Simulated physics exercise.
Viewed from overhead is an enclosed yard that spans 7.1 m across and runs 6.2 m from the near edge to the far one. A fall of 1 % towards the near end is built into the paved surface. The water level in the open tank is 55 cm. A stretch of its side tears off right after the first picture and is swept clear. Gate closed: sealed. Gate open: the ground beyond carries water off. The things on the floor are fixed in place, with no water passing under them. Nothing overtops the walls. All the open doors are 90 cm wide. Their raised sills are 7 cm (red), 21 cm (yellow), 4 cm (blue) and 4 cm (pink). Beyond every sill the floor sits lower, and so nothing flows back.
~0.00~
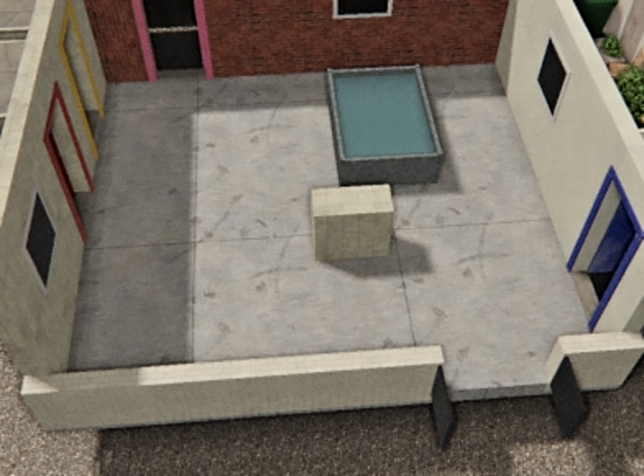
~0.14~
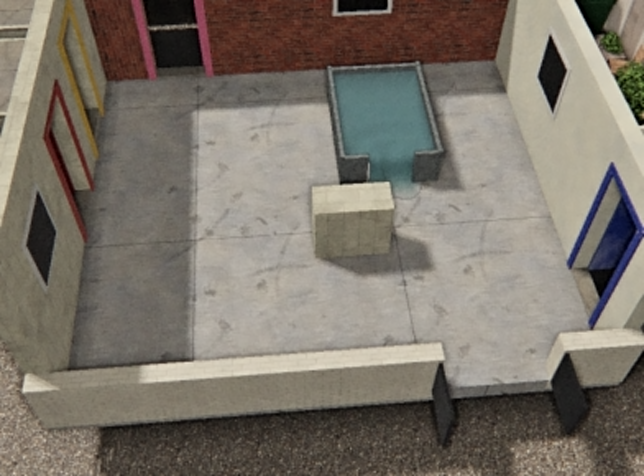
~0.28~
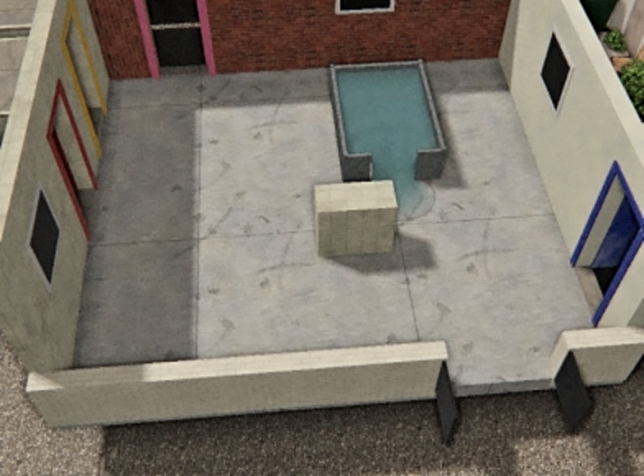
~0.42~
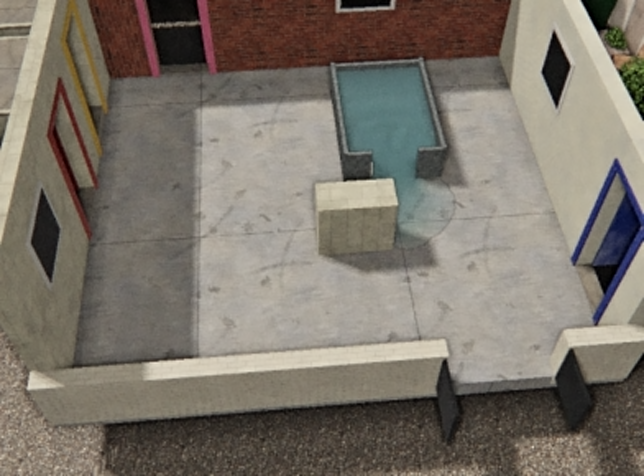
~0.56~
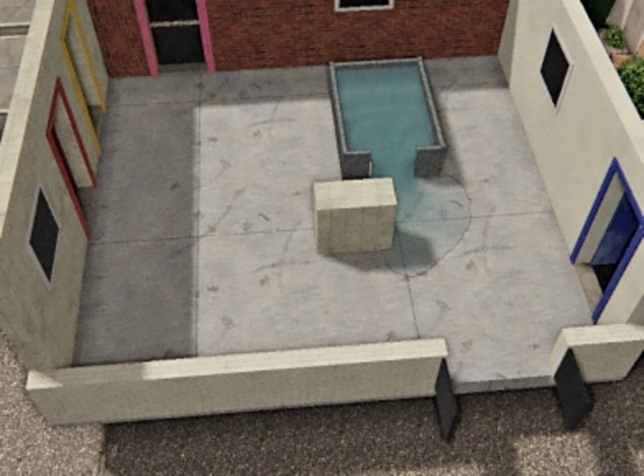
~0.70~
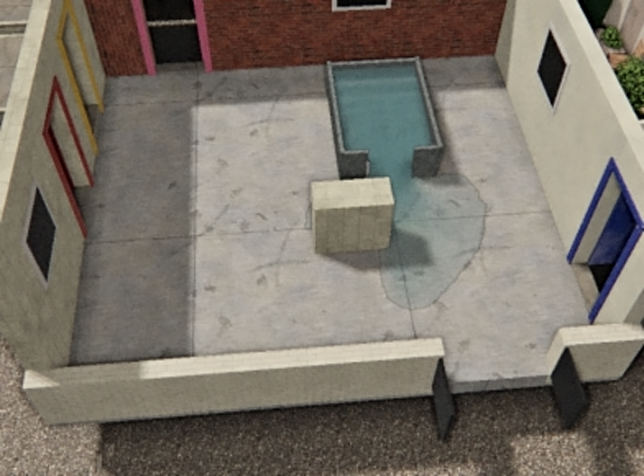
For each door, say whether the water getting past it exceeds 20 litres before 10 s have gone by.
As I see it, at the red door I expect the water to hold within the limit; at the yellow door I expect the water to hold within the limit; at the blue door I expect the water to rise above the limit; at the pink door I expect the water to hold within the limit.
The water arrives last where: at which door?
Last: Pink.
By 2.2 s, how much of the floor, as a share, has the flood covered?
30 %.
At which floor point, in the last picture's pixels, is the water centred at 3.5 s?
(374, 183).
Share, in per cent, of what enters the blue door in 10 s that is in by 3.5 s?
By that time, around 30 per cent.
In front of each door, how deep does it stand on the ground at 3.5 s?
Door by door, in cm: Red reads 7, yellow reads 0, blue reads 8, pink reads 0.
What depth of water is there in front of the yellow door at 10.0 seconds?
2.0 cm.
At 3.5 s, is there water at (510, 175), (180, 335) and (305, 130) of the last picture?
First spot not yet wet, second not yet wet, third not yet wet.
After 1.4 s water covers 20 % of the floor and is deepest (31 cm) near (373, 221); red door not reached, yellow door not reached, blue door not reached, pink door not reached.
After 2.2 s water covers 30 % of the floor and is deepest (26 cm) near (373, 221); red door not reached, yellow door not reached, blue door 4 cm at the sill, 0 L in, pink door not reached.
After 3.5 s water covers 40 % of the floor and is deepest (20 cm) near (390, 184); red door 7 cm at the sill, 0 L in, yellow door not reached, blue door 8 cm at the sill, 10 L in, pink door not reached.
After 6.0 s water covers 50 % of the floor and is deepest (12 cm) near (373, 221); red door 3 cm at the sill, 0 L in, yellow door 3 cm at the sill, 0 L in, blue door 6 cm at the sill, 28 L in, pink door not reached.
After 10.0 s water covers 60 % of the floor and is deepest (7 cm) near (373, 221); red door 2 cm at the sill, 0 L in, yellow door 2 cm at the sill, 0 L in, blue door 4 cm at the sill, 36 L in, pink door 1 cm at the sill, 0 L in.
